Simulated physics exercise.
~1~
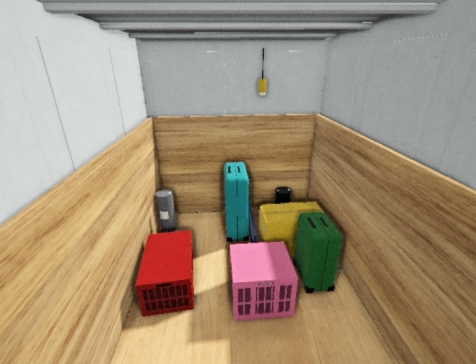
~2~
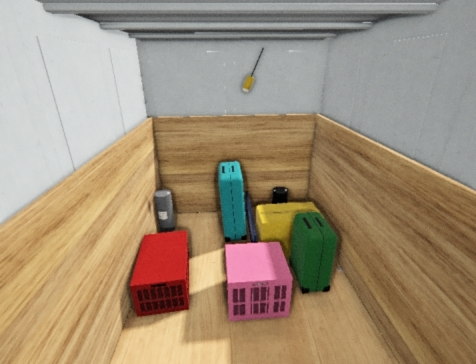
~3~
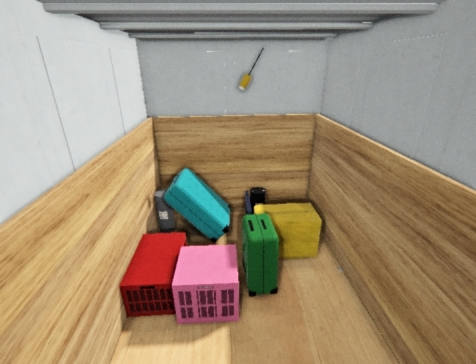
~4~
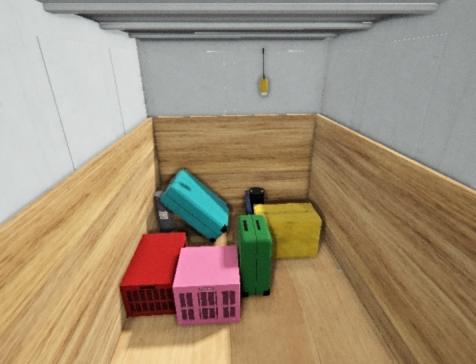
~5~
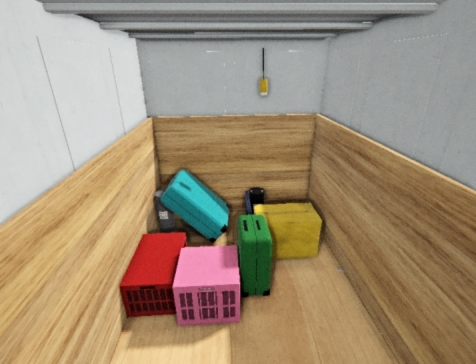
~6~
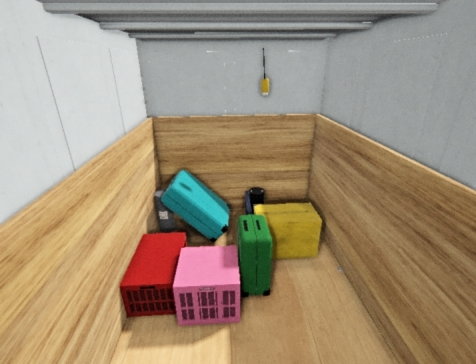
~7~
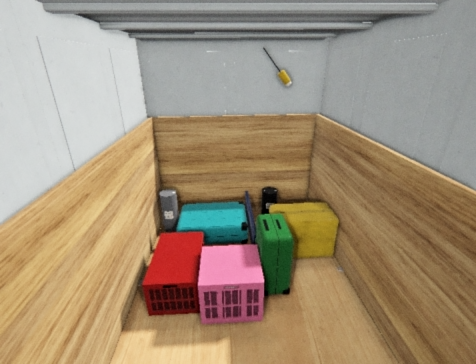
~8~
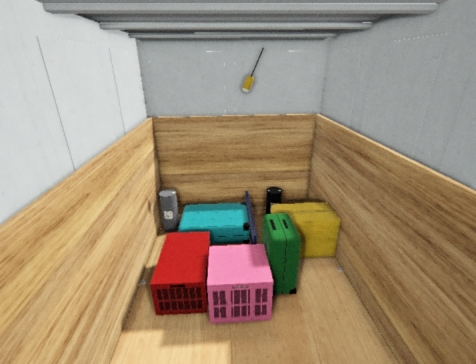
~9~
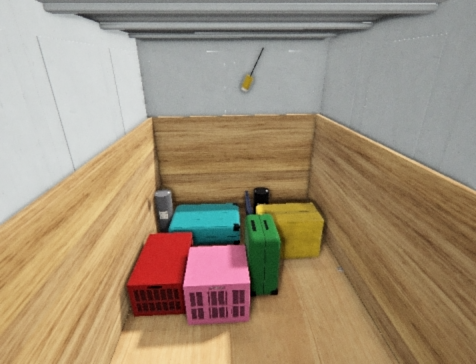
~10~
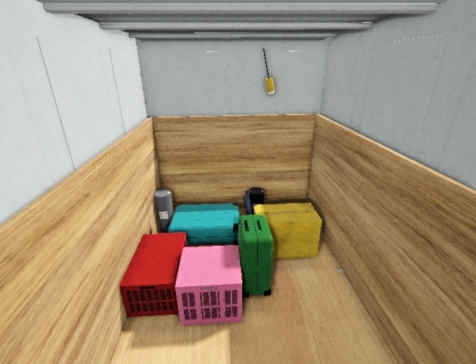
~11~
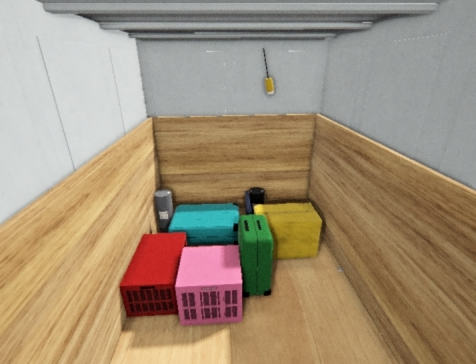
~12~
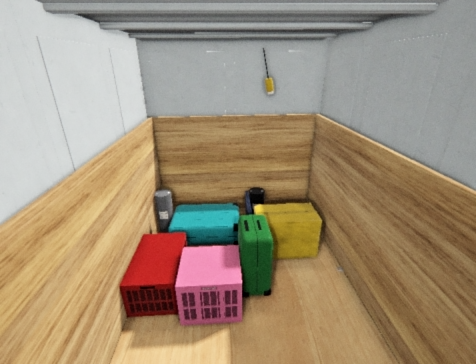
To begin with, a turquoise case, a green case, a black canister, a grey canister, a yellow box and red and pink chests stand in a van's load bay beneath a swinging lamp. The pink chest edges left, then the green case and black canister slide left as the turquoise case tips over to the left and stays leaning. After a still spell, the loose load shifts right and the turquoise case drops onto its side. The chests, green case and black canister then slide back left. Finally, everything rests, the turquoise case still lying flat behind the chests.
